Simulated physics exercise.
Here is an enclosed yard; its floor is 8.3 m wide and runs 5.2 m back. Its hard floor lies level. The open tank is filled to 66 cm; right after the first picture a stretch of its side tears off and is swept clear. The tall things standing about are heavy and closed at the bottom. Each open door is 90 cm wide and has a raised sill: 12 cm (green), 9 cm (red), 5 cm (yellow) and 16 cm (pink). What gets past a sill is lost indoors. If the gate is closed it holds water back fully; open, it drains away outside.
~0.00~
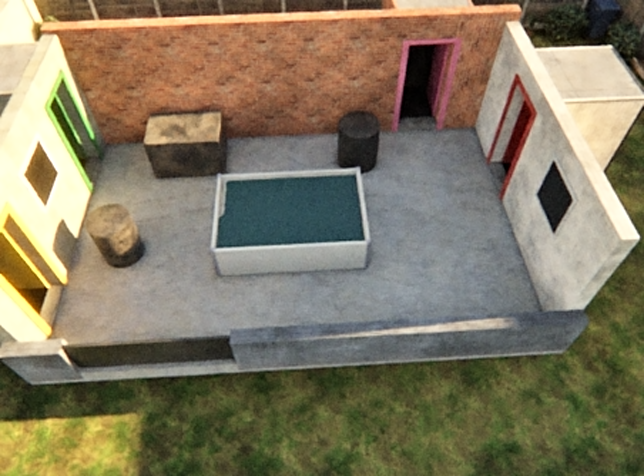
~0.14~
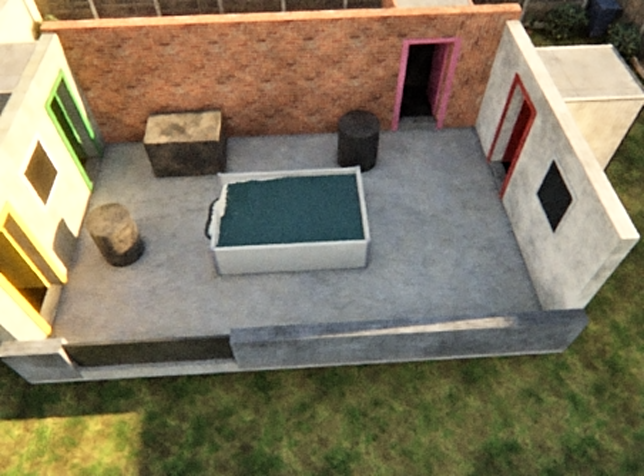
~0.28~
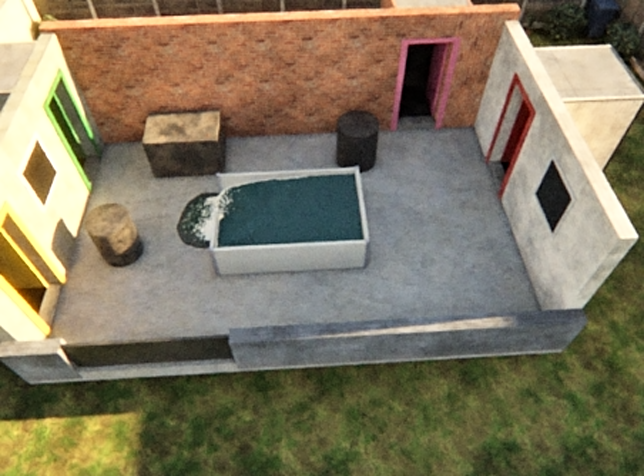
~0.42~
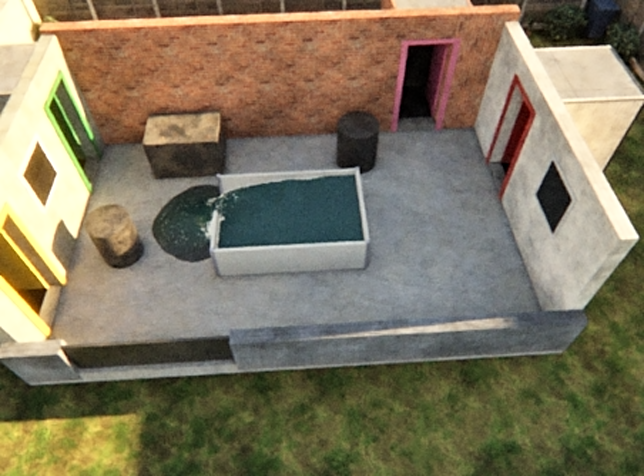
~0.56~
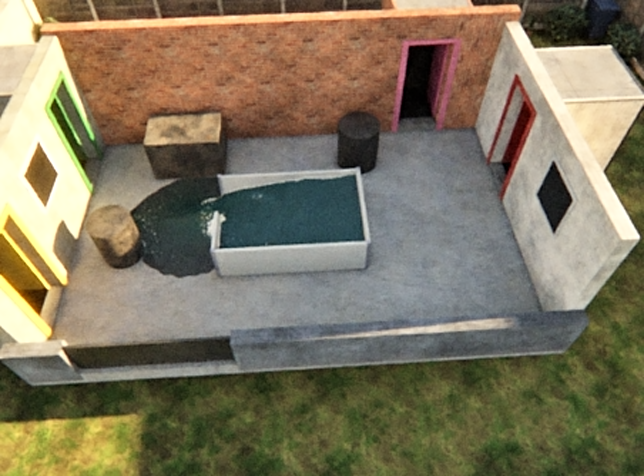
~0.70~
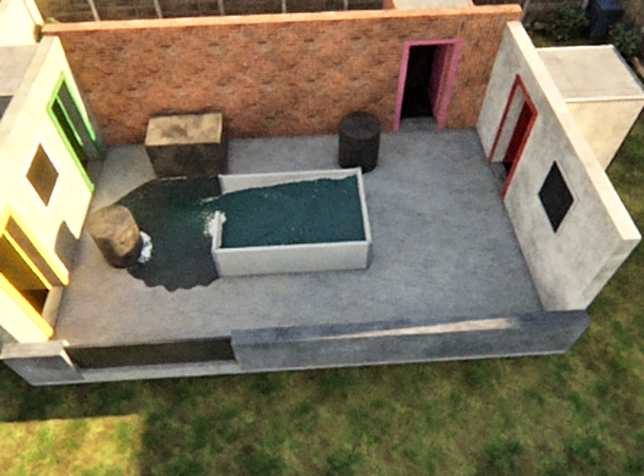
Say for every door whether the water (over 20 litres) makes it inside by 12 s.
Door by door: At the green door it goes over the limit; at the red door it does not reach the limit; at the yellow door it passes the limit; at the pink door it does not reach the limit.
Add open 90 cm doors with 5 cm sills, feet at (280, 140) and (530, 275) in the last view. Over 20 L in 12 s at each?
In that order: Not over, past it.
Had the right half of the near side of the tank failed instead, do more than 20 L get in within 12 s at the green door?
Against that limit: Green not over.
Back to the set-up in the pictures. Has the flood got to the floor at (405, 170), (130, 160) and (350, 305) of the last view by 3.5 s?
In that order: Not reached, flooded, dry.
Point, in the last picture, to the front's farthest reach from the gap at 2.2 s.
Around (44, 362).
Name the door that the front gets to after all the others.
It is the red one.
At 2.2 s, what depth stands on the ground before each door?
In cm: Green 26, red 0, yellow 5, pink 0.
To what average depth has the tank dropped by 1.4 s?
About 51 cm.
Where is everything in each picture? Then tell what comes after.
The open tank at (290, 210) is whole and still, 66 cm deep, in the first picture.
Water pours out at (224, 211) and has run 0.5 m, to a hidden place; typically 9 cm deep outside, 66 cm at the open tank's back, in the second picture.
The front is at (182, 229), 0.8 m from the gap at (223, 212); 0.8 m2 of floor is under water; 66 cm left at the back of the open tank, in the third picture.
The front is at (158, 232), 1.3 m from the gap at (223, 213); 1.7 m2 of floor is under water; 66 cm left at the back of the open tank, in the fourth picture.
The front is at a hidden place, 1.9 m from the gap at (224, 213); 3.2 m2 of floor is under water; 66 cm left at the back of the open tank, in the fifth picture.
Water pours out at (225, 213) and has run 2.5 m, to a hidden place; typically 4 cm deep outside, 66 cm at the open tank's back, in the sixth picture.
After 1.4 s water covers 20 % of the floor and is deepest (39 cm) near (223, 217); green door 21 cm at the sill, 1 L in, red door not reached, yellow door not reached, pink door not reached.
After 2.2 s water covers 30 % of the floor and is deepest (38 cm) near (96, 217); green door 26 cm at the sill, 51 L in, red door not reached, yellow door 5 cm at the sill, 0 L in, pink door not reached.
After 3.5 s water covers 35 % of the floor and is deepest (38 cm) near (107, 149); green door 22 cm at the sill, 125 L in, red door not reached, yellow door 8 cm at the sill, 1 L in, pink door not reached.
After 7.0 s water covers 70 % of the floor and is deepest (20 cm) near (107, 149); green door 15 cm at the sill, 189 L in, red door not reached, yellow door 9 cm at the sill, 42 L in, pink door 2 cm at the sill, 0 L in.
After 12.0 s water covers 95 % of the floor and is deepest (12 cm) near (154, 153); green door 10 cm at the sill, 194 L in, red door 7 cm at the sill, 0 L in, yellow door 8 cm at the sill, 94 L in, pink door 2 cm at the sill, 0 L in.
